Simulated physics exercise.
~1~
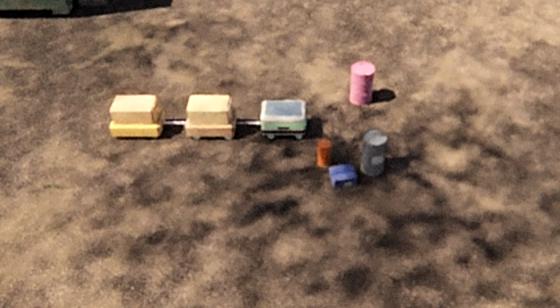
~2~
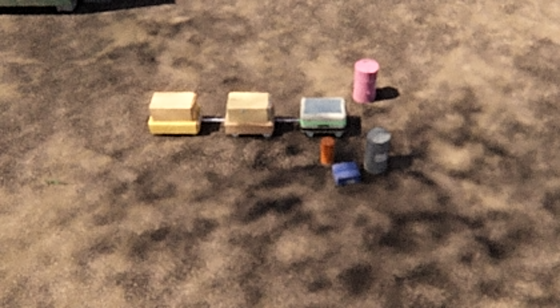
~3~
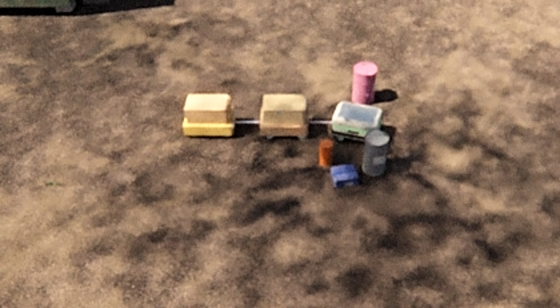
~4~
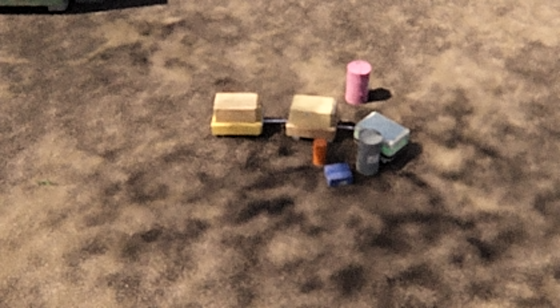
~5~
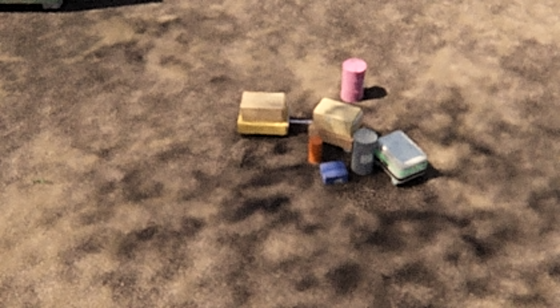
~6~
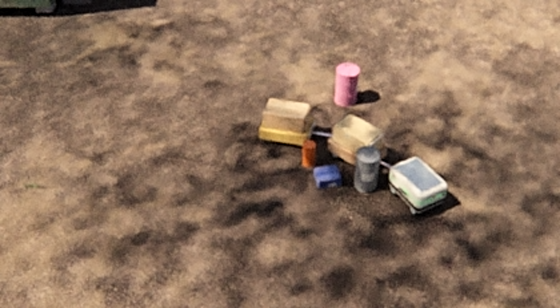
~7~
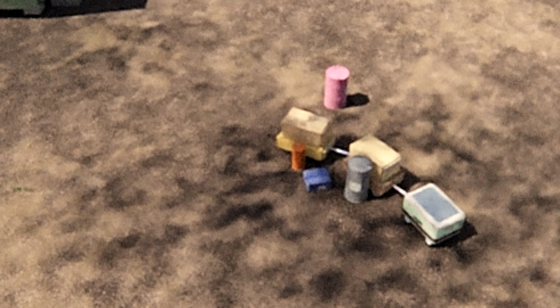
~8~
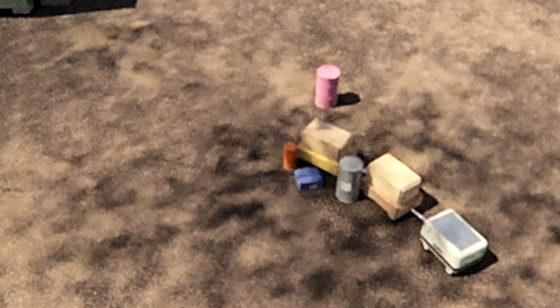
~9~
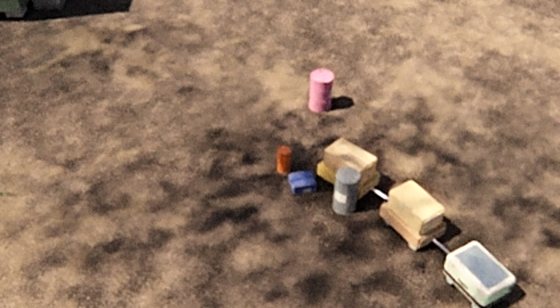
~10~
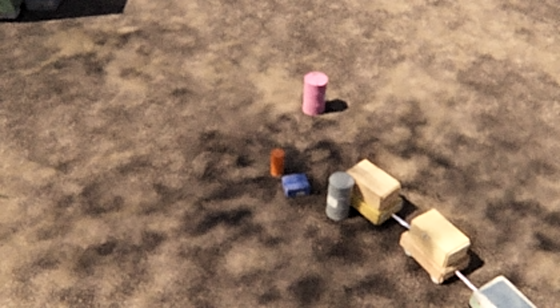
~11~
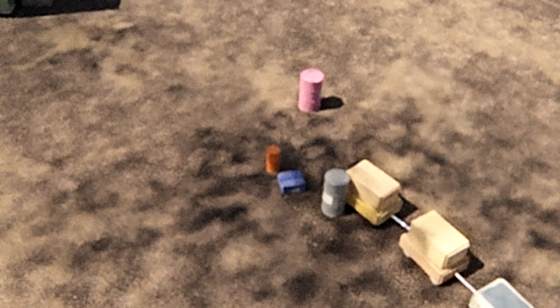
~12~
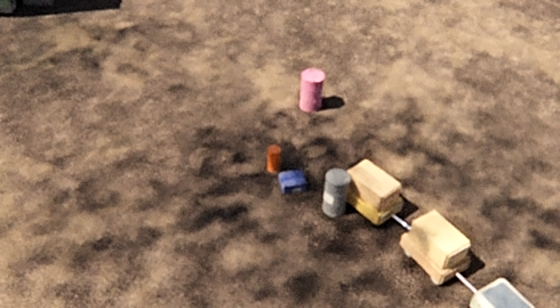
A pale green tug pulls two tan-topped carts, the rear one yellow below, across mottled brown ground seen from above at an angle. A pink drum stands beyond their path, with a small orange canister, a blue box and a grey drum grouped nearer. The train rolls right, passes between them, and the tug bends toward the lower right. As the carts follow round the corner, the grey drum shifts a little but stays upright. The train stops at the lower right, its tug partly out of view, while the other three objects remain in place.
